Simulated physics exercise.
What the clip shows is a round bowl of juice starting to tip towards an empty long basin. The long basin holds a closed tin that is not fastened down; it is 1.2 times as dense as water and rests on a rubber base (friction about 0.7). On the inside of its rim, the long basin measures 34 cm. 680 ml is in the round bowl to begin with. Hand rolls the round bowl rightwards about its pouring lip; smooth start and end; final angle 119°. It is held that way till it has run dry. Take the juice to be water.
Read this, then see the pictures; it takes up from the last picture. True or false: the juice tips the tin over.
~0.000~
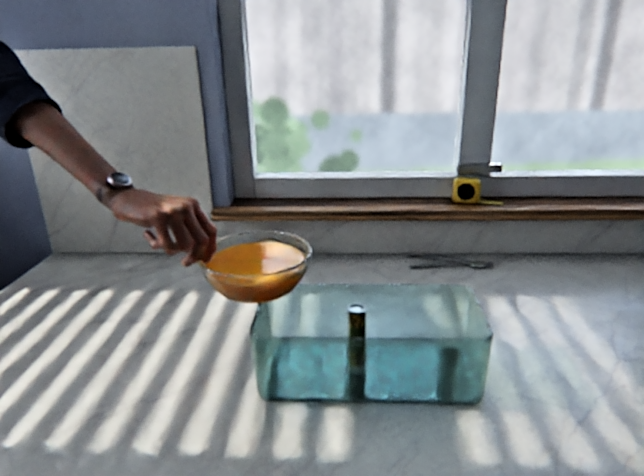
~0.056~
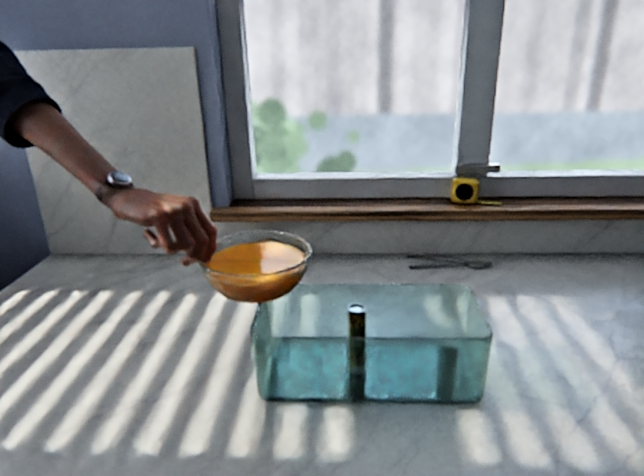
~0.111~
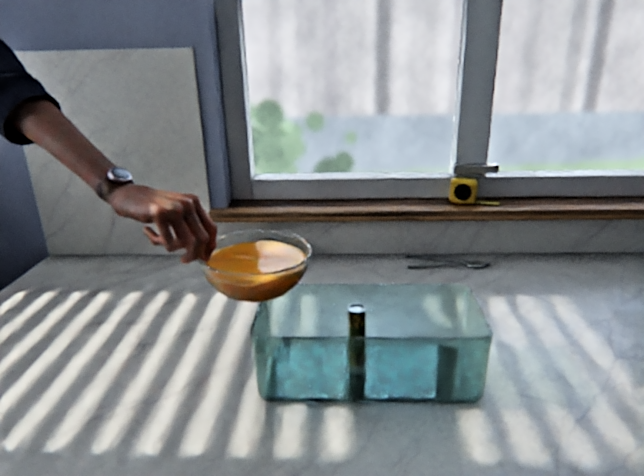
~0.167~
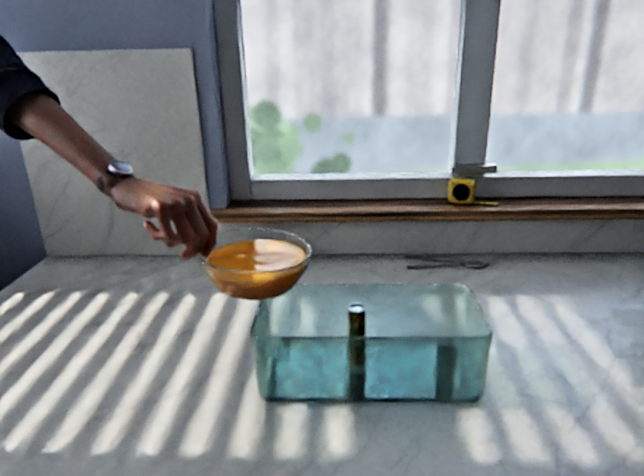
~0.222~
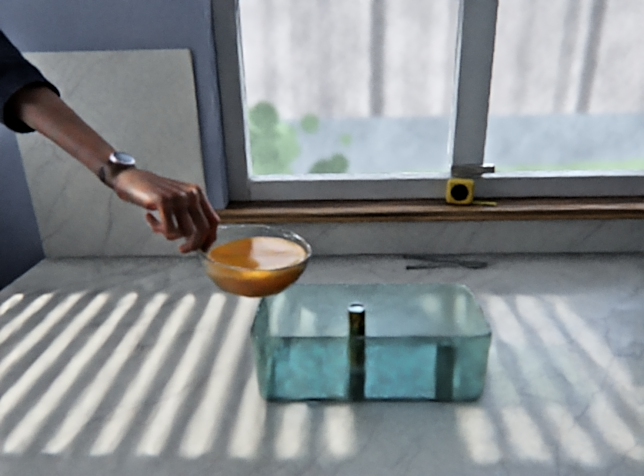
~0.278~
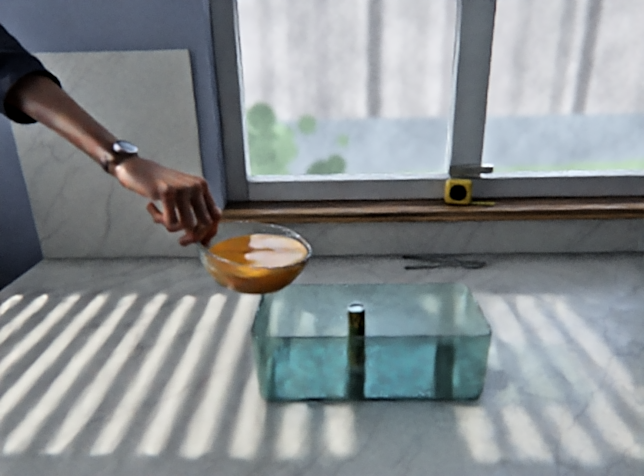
False.
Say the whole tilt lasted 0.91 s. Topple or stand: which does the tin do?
In that case the tin does not tip.
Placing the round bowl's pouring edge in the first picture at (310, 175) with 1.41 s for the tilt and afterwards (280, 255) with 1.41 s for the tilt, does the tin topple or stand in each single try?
Trial 1 - tin stays standing; trial 2 - tin tips.
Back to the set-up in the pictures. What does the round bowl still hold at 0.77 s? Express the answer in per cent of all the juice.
Some 34 % of it is still there.
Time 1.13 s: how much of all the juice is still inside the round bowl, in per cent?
0 %.
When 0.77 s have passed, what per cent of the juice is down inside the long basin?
About 26 per cent.
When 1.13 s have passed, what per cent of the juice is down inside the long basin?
Around 98 per cent of the whole.
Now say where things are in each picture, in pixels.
In the first frame, tilt 0°; pouring edge (311, 253); surface from (206, 259) to (307, 259); the long basin's rim runs from (258, 309) to (481, 311); the tin's top is at (357, 311).
In the second frame, tilt 0°; pouring edge (311, 253); surface from (206, 259) to (307, 259).
In the third frame, tilt 2°; pouring edge (311, 253); surface from (206, 258) to (308, 259).
In the fourth frame, tilt 4°; pouring edge (311, 253); surface from (206, 256) to (308, 257).
In the fifth frame, tilt 7°; pouring edge (310, 253); surface from (206, 254) to (308, 254).
In the sixth frame, tilt 11°; pouring edge (310, 253); surface from (206, 250) to (307, 251).
By 0.77 s the tilt is 68° and 35 per cent is still to pour; the tin stands where it began.
By 1.13 s the tilt is 108° and 0 per cent is still to pour; the tin stands where it began.
By 1.50 s the tilt is 119° and 0 per cent is still to pour; the tin stands where it began.
By 1.91 s the tilt is 119° and 0 per cent is still to pour; the tin stands where it began.
At rest the tin stands where it began.
